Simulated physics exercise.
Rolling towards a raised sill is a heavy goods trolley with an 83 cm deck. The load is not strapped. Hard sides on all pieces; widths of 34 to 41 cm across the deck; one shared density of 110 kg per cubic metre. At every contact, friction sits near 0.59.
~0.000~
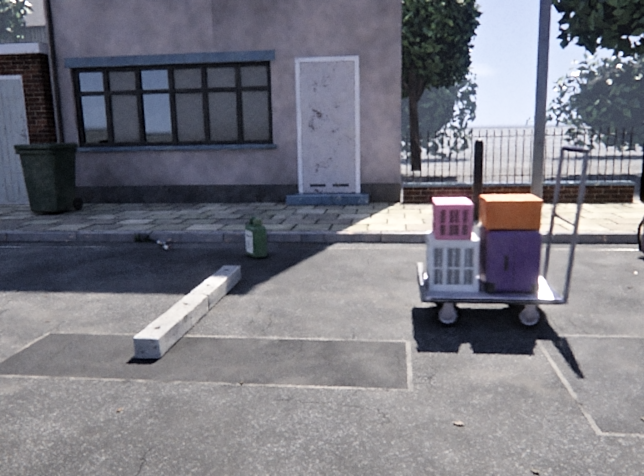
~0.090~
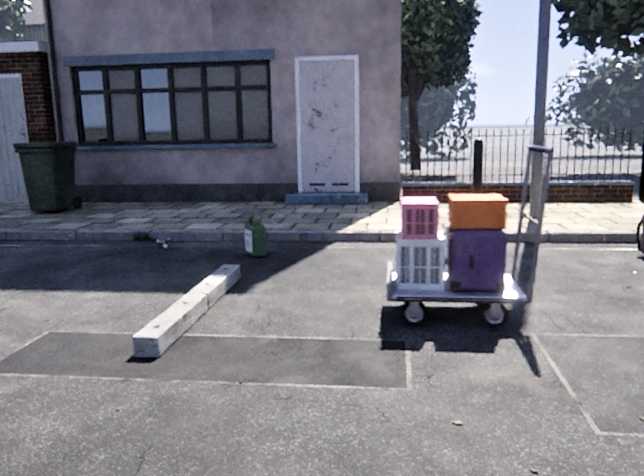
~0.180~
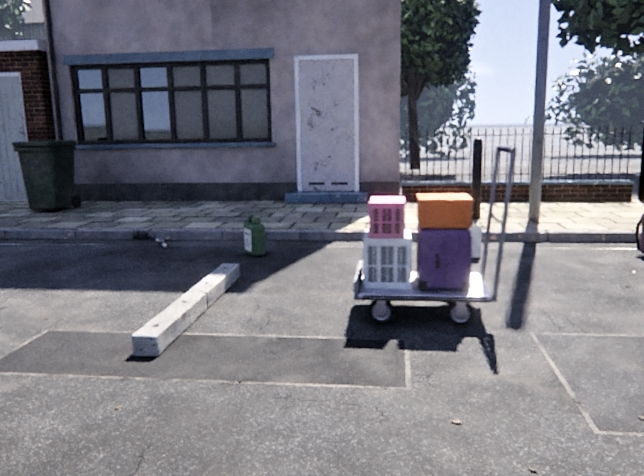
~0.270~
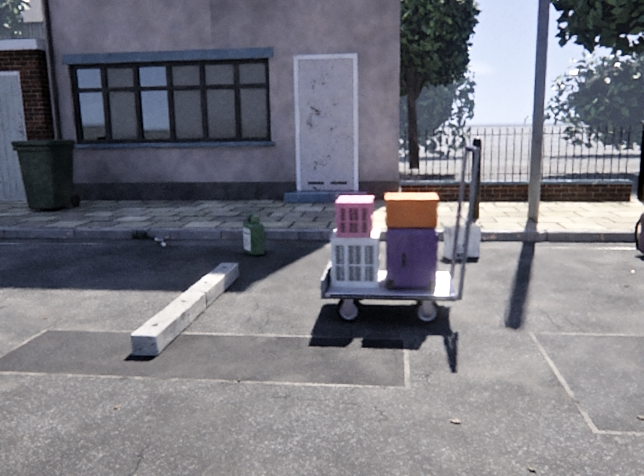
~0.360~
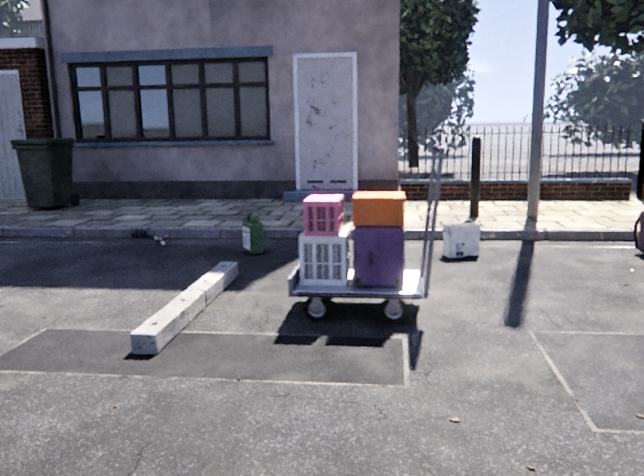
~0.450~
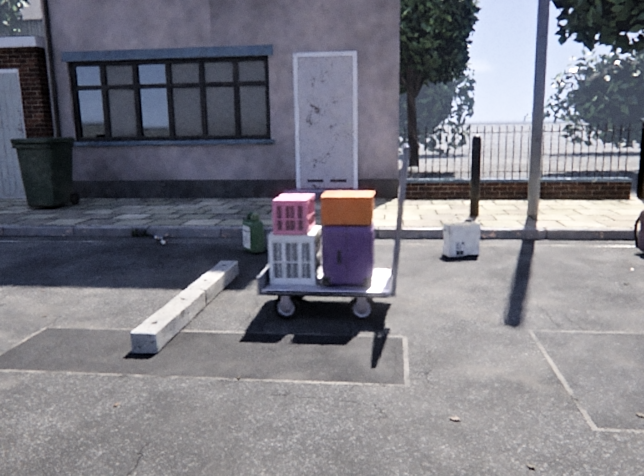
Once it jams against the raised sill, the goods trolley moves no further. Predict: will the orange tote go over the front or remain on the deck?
It will go over the front.
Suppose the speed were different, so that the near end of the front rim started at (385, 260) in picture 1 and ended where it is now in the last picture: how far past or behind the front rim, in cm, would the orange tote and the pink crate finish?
Result: Orange at 20 behind, pink at 40 past.
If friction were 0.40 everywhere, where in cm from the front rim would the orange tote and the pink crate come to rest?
With that change: Orange at 60 past the rim, pink at 100 past the rim.
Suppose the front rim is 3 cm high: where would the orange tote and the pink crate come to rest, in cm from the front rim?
Orange 80 past, pink 110 past.
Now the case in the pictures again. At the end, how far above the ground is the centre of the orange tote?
Roughly 20 centimetres.
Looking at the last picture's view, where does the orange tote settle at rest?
(143, 285).
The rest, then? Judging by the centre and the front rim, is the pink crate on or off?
Pink off.
The wheels strike at 0.68 s.
After 0.83 s the orange tote is 28 cm behind the rim, tilted 25°, near (228, 200) in the last picture's view.
After 1.08 s the orange tote is 8 cm past the rim, tilted 70°, near (178, 213) in the last picture's view.
After 1.48 s the orange tote is 47 cm past the rim, tilted 130°, near (123, 283) in the last picture's view.
At rest, 2.3 s, past the rim, orange tote and pink crate; behind it, white crate and purple suitcase.
